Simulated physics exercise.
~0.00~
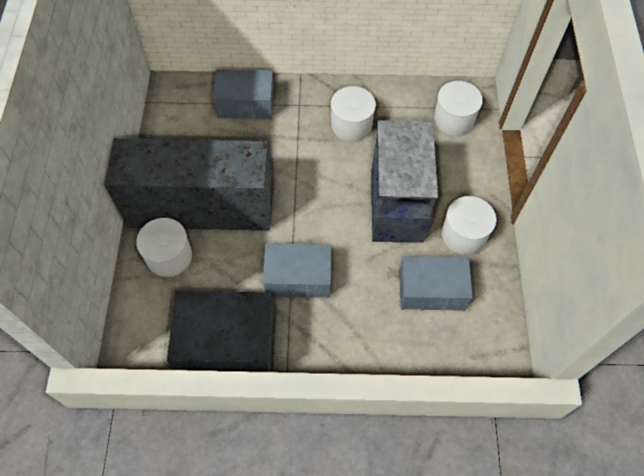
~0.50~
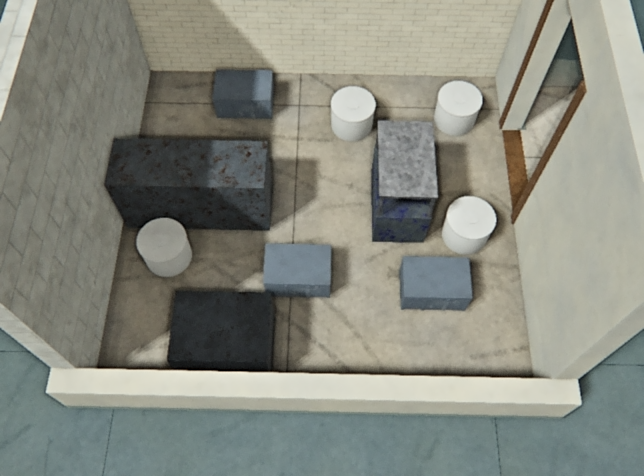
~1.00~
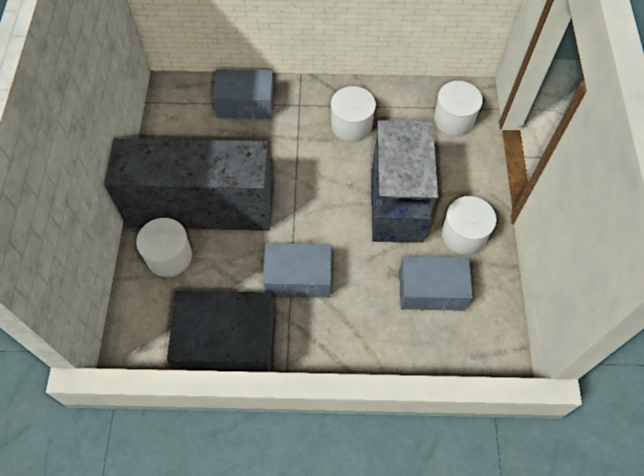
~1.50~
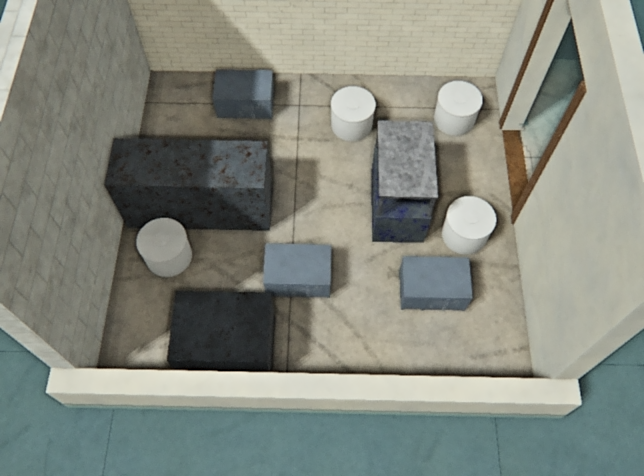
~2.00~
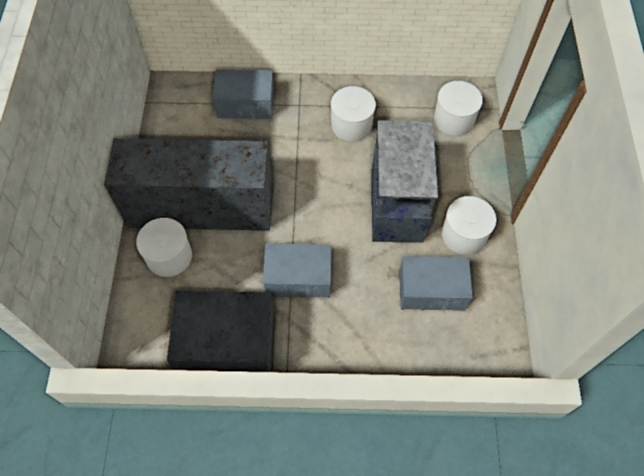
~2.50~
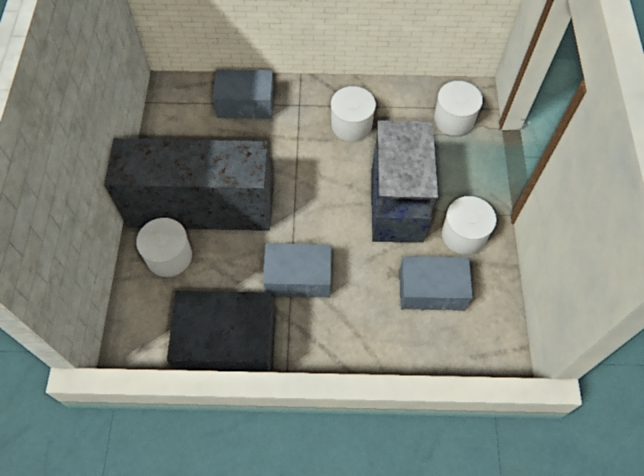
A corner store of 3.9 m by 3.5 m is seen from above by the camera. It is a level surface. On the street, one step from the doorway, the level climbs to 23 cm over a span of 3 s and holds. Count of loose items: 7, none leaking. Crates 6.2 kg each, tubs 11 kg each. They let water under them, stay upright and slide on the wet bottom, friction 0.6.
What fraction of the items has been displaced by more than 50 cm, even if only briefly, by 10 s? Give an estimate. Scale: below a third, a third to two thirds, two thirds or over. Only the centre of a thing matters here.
The moved portion will sit in the middle range.
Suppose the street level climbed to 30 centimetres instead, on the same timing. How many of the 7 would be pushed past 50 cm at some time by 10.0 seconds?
Then it comes to 5.
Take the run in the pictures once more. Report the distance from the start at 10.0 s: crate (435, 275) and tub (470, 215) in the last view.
First 140 cm, then 10 cm.
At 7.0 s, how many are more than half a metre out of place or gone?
My count gives 3.
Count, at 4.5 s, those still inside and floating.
It comes to 0.
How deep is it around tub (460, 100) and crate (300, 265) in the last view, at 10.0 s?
I'd estimate 8 cm for the first and 11 cm for the second.
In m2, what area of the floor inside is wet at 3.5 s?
Roughly 3.0 m2 of it is wet.
After 3.5 s 0 of 7 are over 50 cm from their spots; 0 afloat.
After 4.5 s 2 of 7 are over 50 cm from their spots; 0 afloat.
After 7.0 s 3 of 7 are over 50 cm from their spots; 5 afloat.
After 10.0 s 3 of 7 are over 50 cm from their spots, and 4 have been at some point; 6 afloat.
